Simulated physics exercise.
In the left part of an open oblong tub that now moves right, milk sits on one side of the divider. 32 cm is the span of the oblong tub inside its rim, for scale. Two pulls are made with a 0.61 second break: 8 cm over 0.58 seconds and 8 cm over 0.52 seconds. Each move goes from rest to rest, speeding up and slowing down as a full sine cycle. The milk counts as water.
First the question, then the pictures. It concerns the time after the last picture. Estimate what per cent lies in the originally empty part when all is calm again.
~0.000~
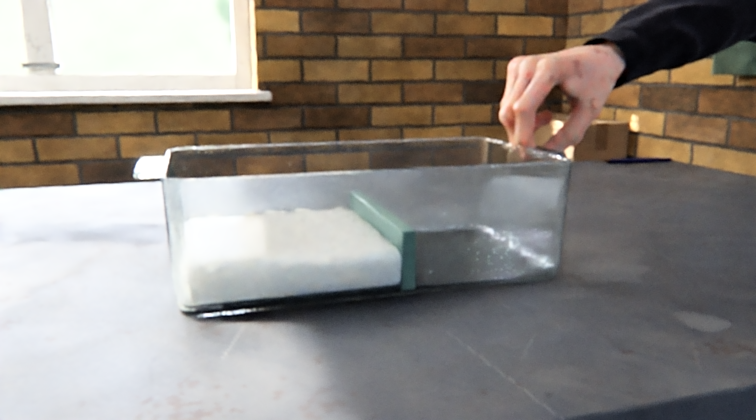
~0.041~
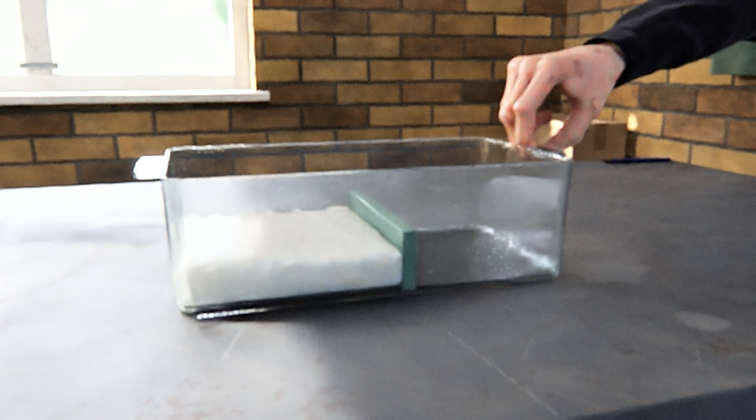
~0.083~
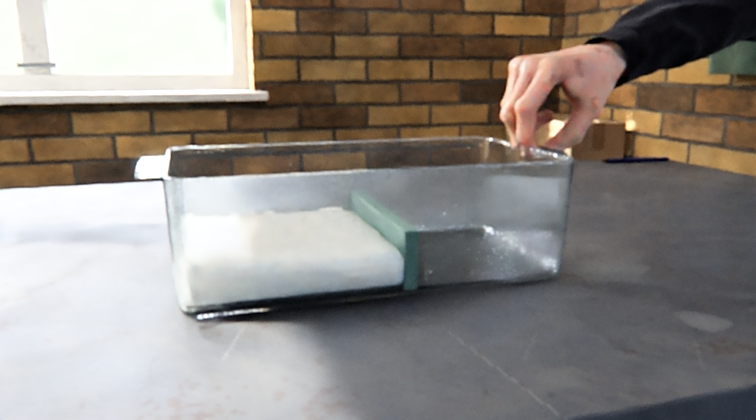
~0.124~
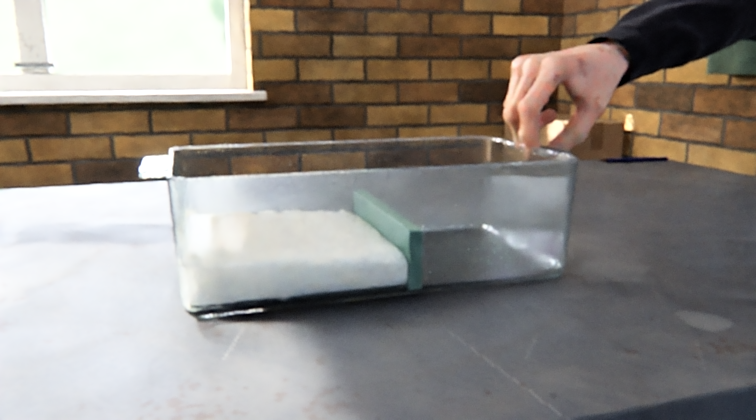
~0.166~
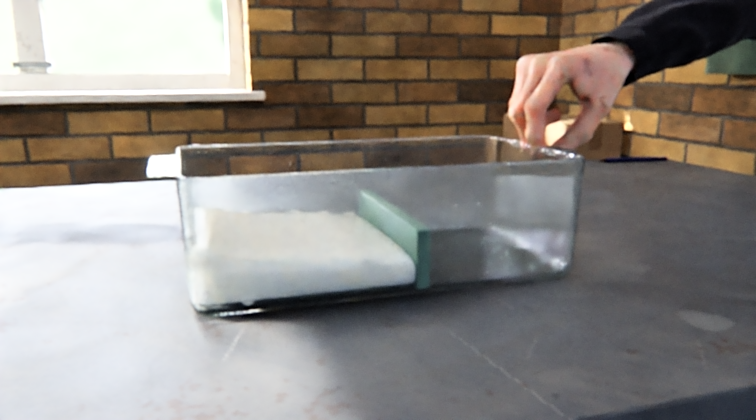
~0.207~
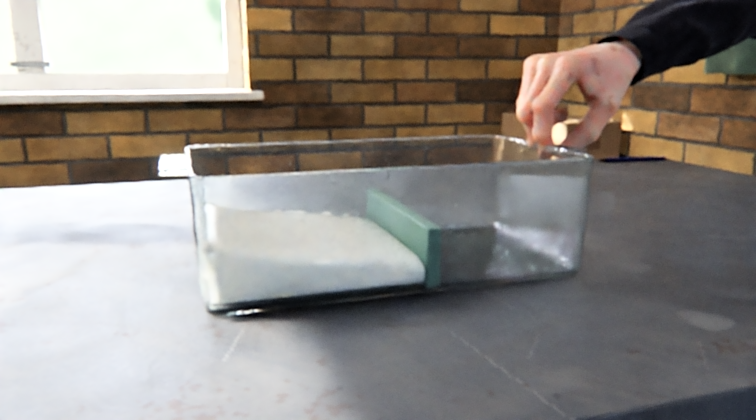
I would say 26 per cent.
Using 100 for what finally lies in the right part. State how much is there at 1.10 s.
It comes to something like 30 per cent at that moment.
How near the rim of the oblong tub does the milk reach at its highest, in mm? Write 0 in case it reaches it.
Gap to rim at peak: Around 10 mm.
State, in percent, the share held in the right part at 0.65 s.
It works out to near 8 per cent at that moment.
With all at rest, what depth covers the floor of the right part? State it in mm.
I'd put the depth at close to 12 millimetres.
By 0.65 s it has gone 8 cm; 9 per cent is on the right side and 0 is out of the oblong tub.
By 1.10 s it has gone 8 cm; 9 per cent is on the right side and 0 is out of the oblong tub.
By 1.55 s it has gone 15 cm; 12 per cent is on the right side and 0 is out of the oblong tub.
By 2.00 s it has gone 16 cm; 24 per cent is on the right side and 0 is out of the oblong tub.
At rest 26 per cent is on the right side and 1 is out of the oblong tub.
